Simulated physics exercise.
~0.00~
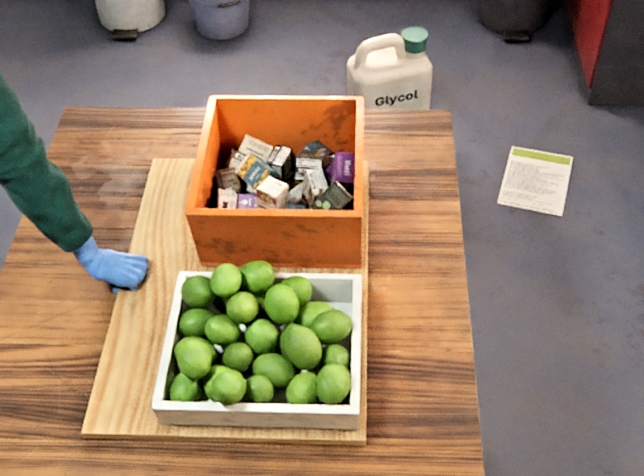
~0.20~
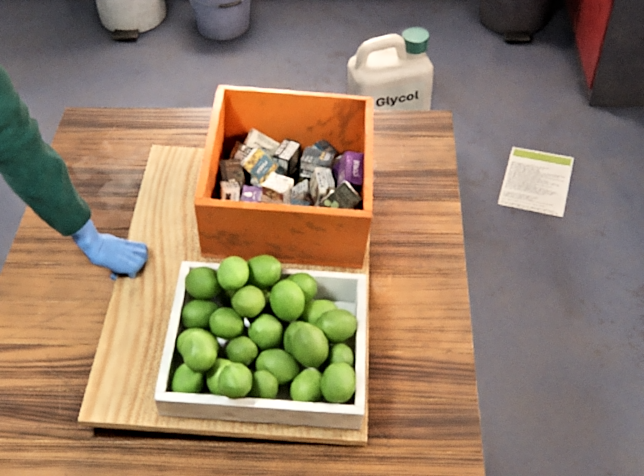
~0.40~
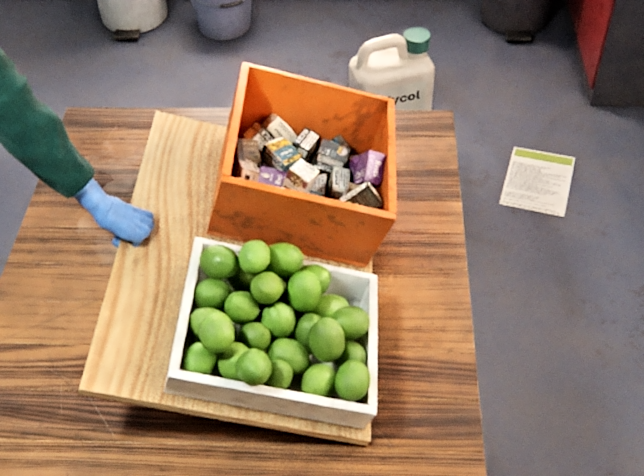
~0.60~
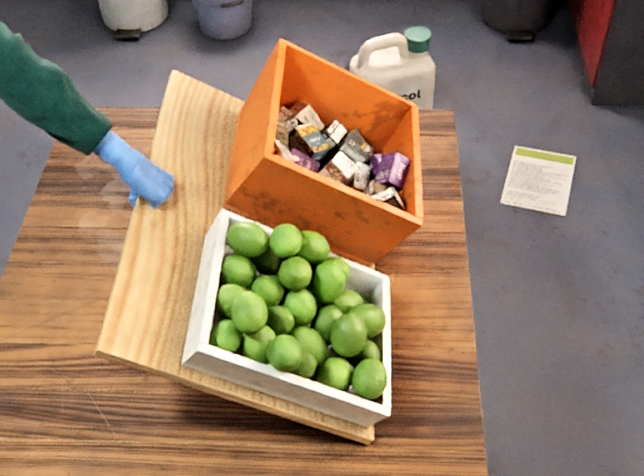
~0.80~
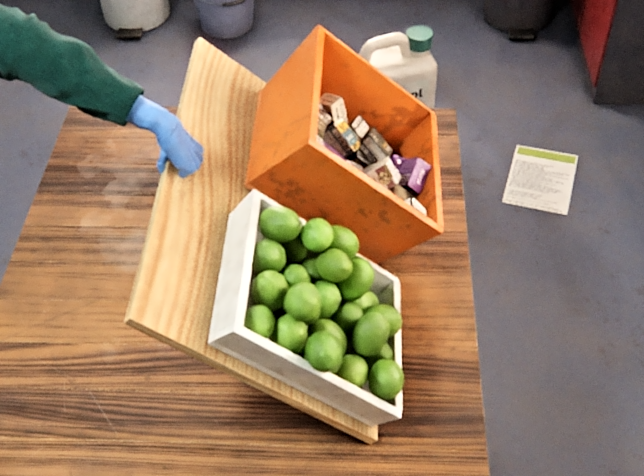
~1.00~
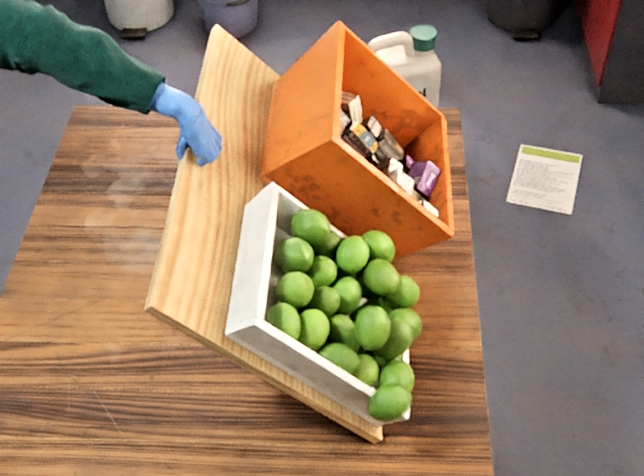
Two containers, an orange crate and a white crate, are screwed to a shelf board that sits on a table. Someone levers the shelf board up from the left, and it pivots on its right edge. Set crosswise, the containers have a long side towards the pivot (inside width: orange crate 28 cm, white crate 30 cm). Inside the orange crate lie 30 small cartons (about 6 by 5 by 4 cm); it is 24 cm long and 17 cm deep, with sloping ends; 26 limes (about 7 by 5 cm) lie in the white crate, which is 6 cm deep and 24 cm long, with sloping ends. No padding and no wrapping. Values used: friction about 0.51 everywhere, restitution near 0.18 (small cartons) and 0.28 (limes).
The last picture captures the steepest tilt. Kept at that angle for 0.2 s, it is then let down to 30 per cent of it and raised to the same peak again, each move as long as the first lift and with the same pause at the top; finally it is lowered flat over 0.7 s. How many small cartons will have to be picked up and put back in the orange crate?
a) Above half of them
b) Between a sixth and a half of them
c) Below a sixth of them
Below a sixth of them (c).
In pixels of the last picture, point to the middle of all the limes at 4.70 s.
(319, 350).
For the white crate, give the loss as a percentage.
White crate - about 30 per cent.
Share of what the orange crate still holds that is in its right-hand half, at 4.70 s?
That comes to roughly 70 in a hundred.
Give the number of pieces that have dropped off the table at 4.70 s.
Number of pieces - roughly 4.
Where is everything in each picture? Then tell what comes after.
In the first frame (we follow the rim corner now nearest the camera), orange crate at (358, 210); white crate at (355, 406); tilt 0°; nothing out yet.
In the second frame, orange crate at (368, 211); white crate at (360, 406); tilt 5°.
In the third frame, orange crate at (393, 212); white crate at (373, 406); tilt 17°.
In the fourth frame, orange crate at (420, 218); white crate at (387, 407); tilt 30°.
In the fifth frame, orange crate at (441, 226); white crate at (399, 409); tilt 42°.
In the sixth frame, orange crate at (452, 229); white crate at (407, 410); tilt 47°; 1 out, the lowest lime at (389, 403).
After 1.59 s, tilt 36°; 0 of 30 out of the orange crate and 8 of 26 out of the white crate.
After 2.33 s, tilt 16°; 0 of 30 out of the orange crate and 8 of 26 out of the white crate.
After 3.37 s, tilt 47°; 0 of 30 out of the orange crate and 8 of 26 out of the white crate.
Outcome (at 4.70 s), 0 of 30 out of the orange crate and 8 of 26 out of the white crate. Asked share, 0 of 30, 0 per cent.
